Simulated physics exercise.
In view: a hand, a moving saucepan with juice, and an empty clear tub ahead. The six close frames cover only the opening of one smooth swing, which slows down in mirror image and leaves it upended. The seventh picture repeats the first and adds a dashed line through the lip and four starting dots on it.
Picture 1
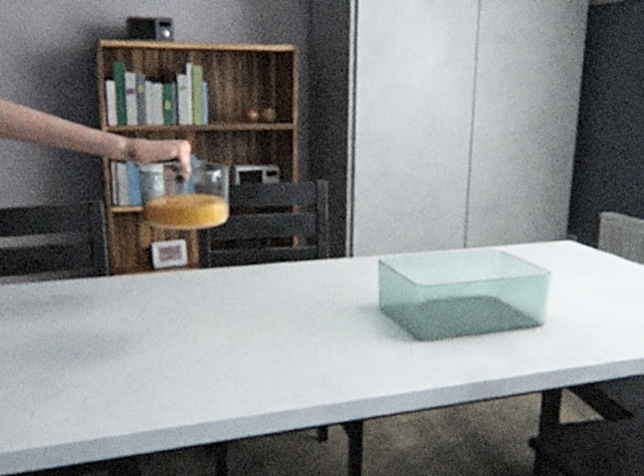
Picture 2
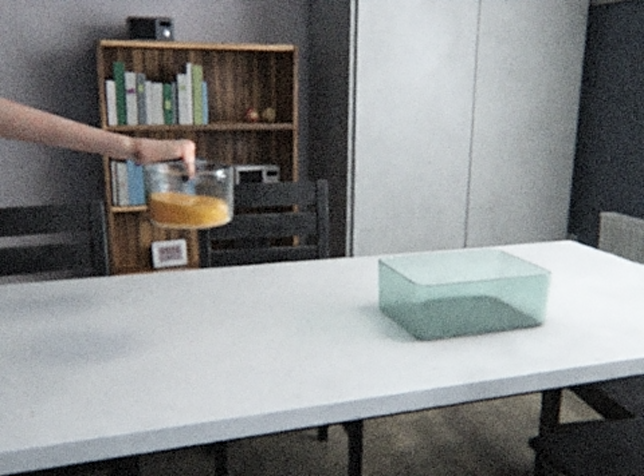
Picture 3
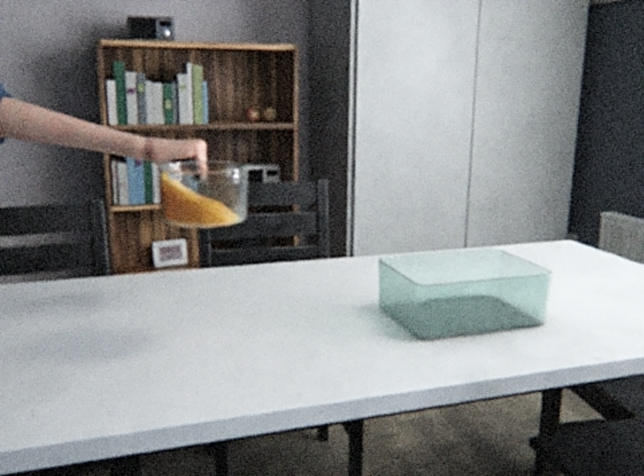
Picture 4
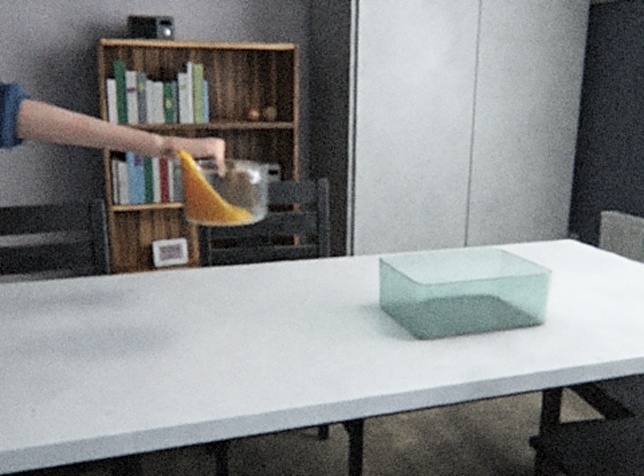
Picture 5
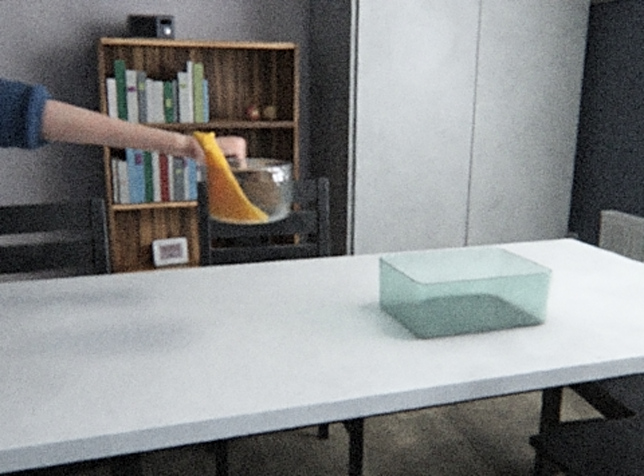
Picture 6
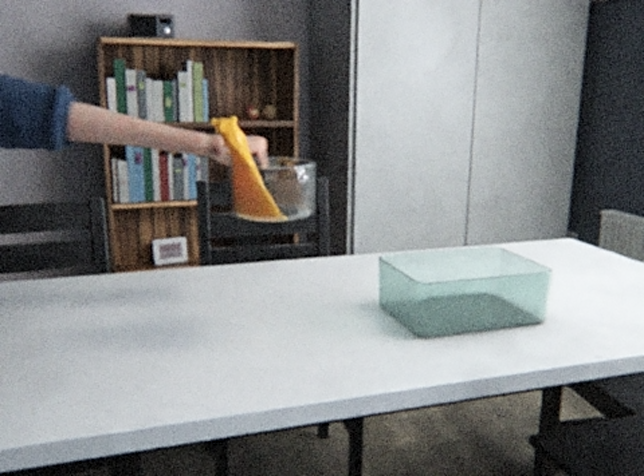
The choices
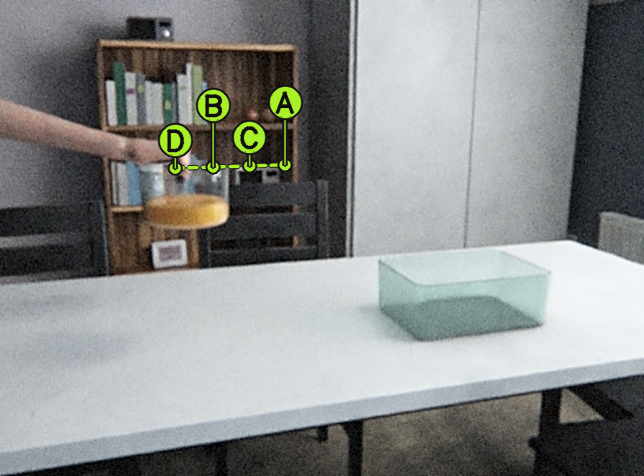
A hand carried a clear pan of orange juice rightward above a white table toward an empty clear tub, and the juice surged up the left side and slopped over the rim.
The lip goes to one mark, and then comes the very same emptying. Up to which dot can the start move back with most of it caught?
The answer is place A.
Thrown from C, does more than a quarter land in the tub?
No.
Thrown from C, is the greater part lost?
Yes, it does.
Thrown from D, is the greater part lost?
Yes, it does.
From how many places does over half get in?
One of them.
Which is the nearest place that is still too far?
Here it is place C.
On the marked copy, A at (285, 164); B at (213, 167); C at (249, 165); D at (175, 168).
For place A, about 73 % lands in the tub, 4 % falls short and 23 % goes beside or beyond.
For place B, about 14 % lands in the tub, 71 % falls short and 15 % goes beside or beyond.
For place C, about 15 % lands in the tub, 66 % falls short and 19 % goes beside or beyond.
For place D, about 5 % lands in the tub, 83 % falls short and 11 % goes beside or beyond.
